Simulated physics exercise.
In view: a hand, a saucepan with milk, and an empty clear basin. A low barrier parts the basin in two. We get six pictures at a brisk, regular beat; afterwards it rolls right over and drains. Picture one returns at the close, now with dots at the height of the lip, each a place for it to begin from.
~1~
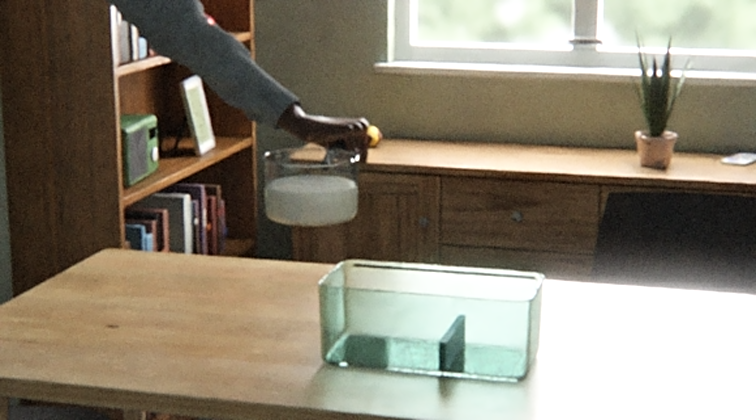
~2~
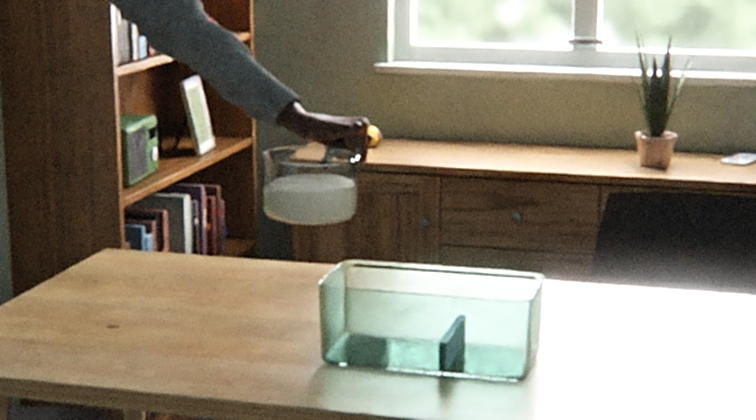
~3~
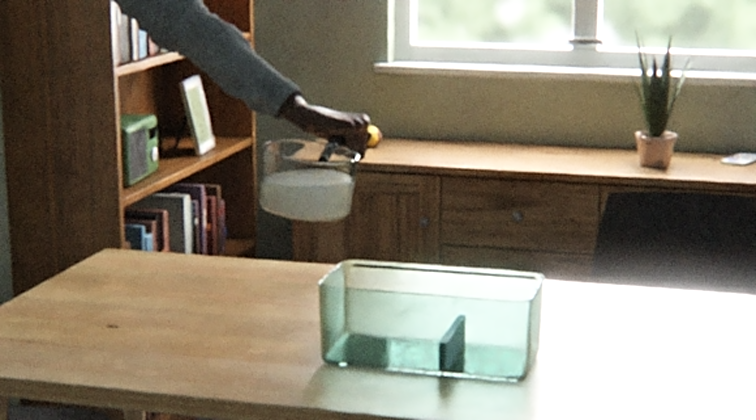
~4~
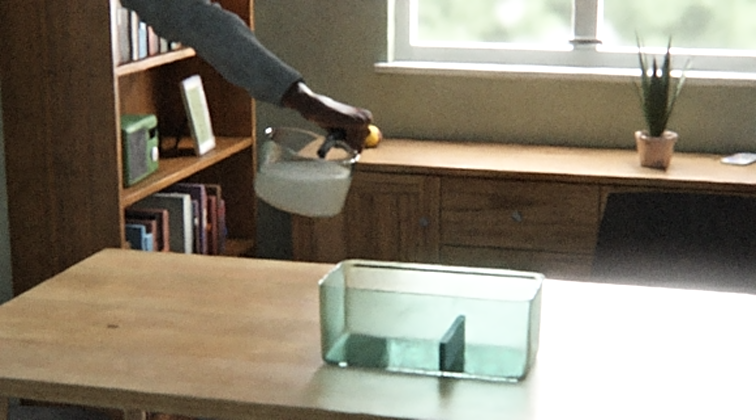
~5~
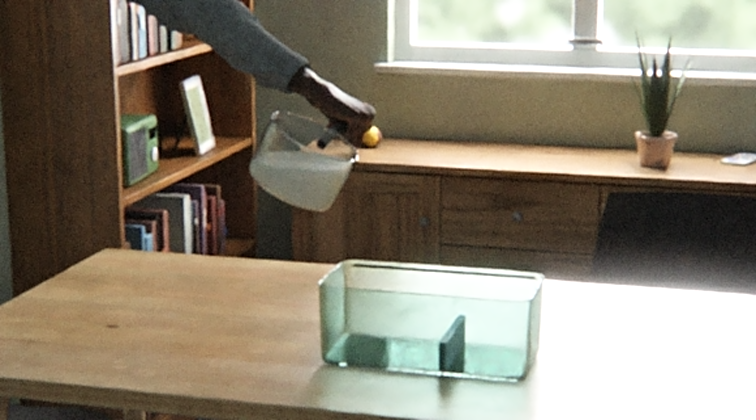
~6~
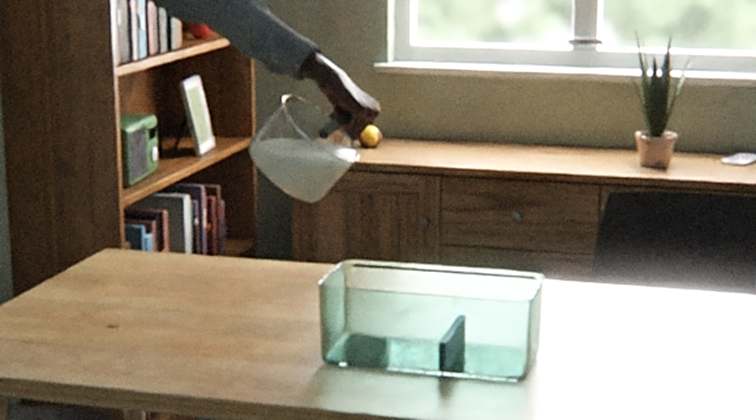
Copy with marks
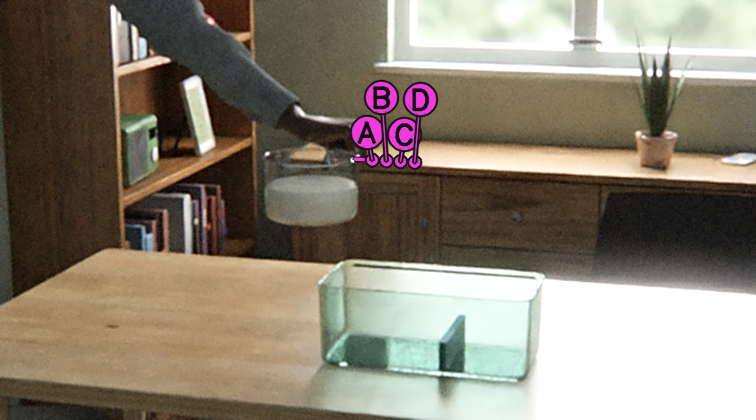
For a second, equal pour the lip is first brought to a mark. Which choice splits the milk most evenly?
The best place is A.
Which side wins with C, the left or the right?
The right side.
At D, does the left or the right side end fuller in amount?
The right one.
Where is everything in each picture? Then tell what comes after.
In the first picture, upright, lip at (355, 159); basin from (322, 362) to (528, 381); top of the wall at (453, 327); nothing has left yet.
In the second picture, upright, lip at (355, 159); nothing has left yet.
In the third picture, tipped about 7°, lip at (355, 159); nothing has left yet.
In the fourth picture, tipped about 16°, lip at (355, 159); nothing has left yet.
In the fifth picture, tipped about 27°, lip at (355, 159); nothing has left yet.
In the sixth picture, tipped about 40°, lip at (355, 159); nothing has left yet.
In magenta, A at (372, 160); B at (386, 160); C at (400, 161); D at (414, 162).
If A is chosen, about 54 % ends left of the wall and 43 % right of it; 3 % is lost outside.
If B is chosen, about 14 % ends left of the wall and 84 % right of it.
If C is chosen, about 8 % ends left of the wall and 91 % right of it.
If D is chosen, about 7 % ends left of the wall and 91 % right of it.
